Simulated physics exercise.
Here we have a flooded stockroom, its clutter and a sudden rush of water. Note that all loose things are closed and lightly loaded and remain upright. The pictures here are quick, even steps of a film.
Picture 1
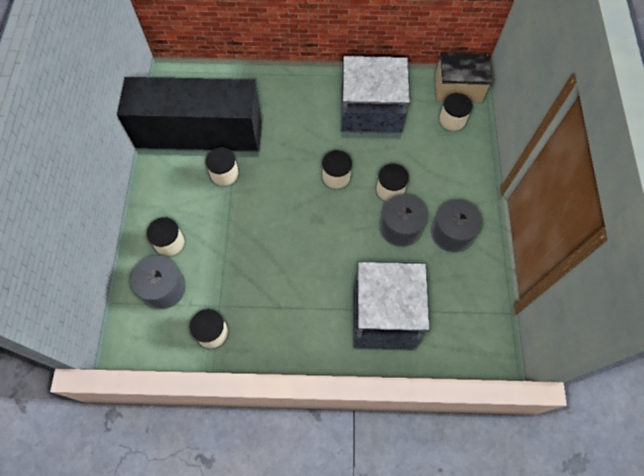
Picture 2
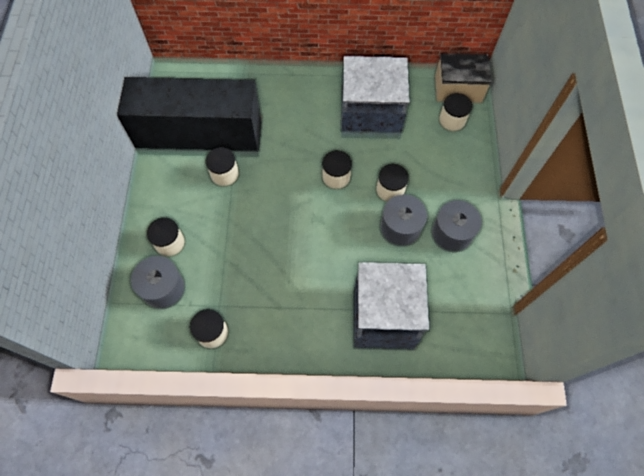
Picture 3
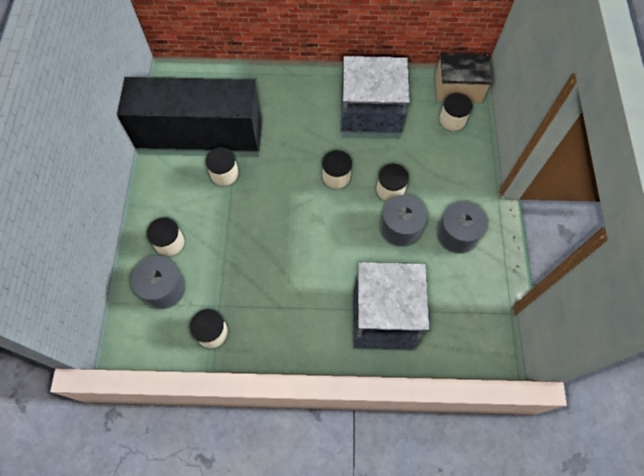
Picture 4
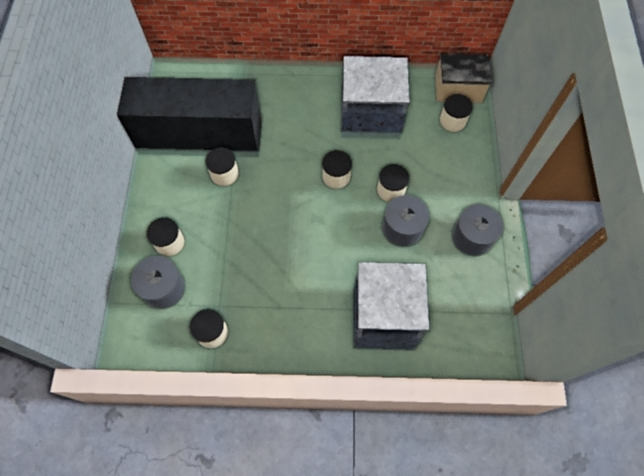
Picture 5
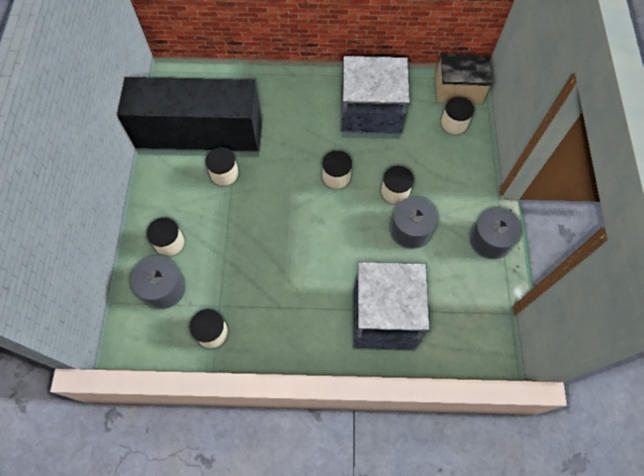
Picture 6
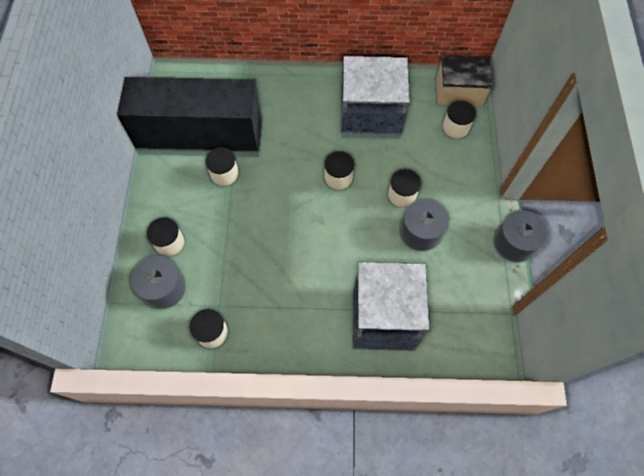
Two grey tubs drift right across the green floor, one reaching the opening in the wall.
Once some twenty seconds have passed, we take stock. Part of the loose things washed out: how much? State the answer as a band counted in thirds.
Answer: Between one and two thirds.
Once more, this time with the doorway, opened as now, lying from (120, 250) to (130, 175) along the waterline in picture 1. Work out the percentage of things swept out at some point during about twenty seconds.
I reckon close to 50 per cent.
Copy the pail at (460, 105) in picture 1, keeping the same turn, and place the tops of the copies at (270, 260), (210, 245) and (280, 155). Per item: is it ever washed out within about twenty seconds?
Taken in the given order, the three: Exits at some point, doesn't escape and exits at some point.
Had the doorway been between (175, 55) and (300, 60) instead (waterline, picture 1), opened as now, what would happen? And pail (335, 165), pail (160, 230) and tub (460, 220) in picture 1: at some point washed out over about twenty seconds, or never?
Taking them in turn, the first is flushed away, the second is held back and the third is held back.
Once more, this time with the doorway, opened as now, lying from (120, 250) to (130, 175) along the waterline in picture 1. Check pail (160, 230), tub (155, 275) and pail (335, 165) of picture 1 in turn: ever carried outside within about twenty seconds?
Per item as listed - swept away, swept away, swept away.
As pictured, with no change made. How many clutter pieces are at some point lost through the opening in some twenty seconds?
Exactly 6.
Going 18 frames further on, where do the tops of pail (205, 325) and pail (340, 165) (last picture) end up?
Roughly (261, 328) and (516, 224).
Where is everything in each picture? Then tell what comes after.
The first frame shows a tub at (460, 220), afloat; a tub at (405, 214) floats; 0 of 10 have shifted.
The second frame shows a tub at (460, 220) floats; a tub at (405, 214) floats; 0 of 10 have shifted.
The third frame shows a tub at (465, 221), afloat, close to its start; a tub at (405, 214), afloat; 1 of 10 have shifted.
The fourth frame shows a tub at (481, 224) floats, close to its start; a tub at (407, 214), afloat; 1 of 10 have shifted.
The fifth frame shows a tub at (500, 227), afloat, a stride from its start; a tub at (416, 216) floats, close to its start; 3 of 10 have shifted.
The sixth frame shows a tub at (525, 230), afloat, a stride from its start; a tub at (426, 219), afloat, close to its start; 4 of 10 have shifted.
A moment on, 1 of 10 are out; 9 afloat.
Next, 4 of 10 are out; 6 afloat.
Later, 6 of 10 are out; 4 afloat.
In the end, 6 of 10 are out; 4 afloat.
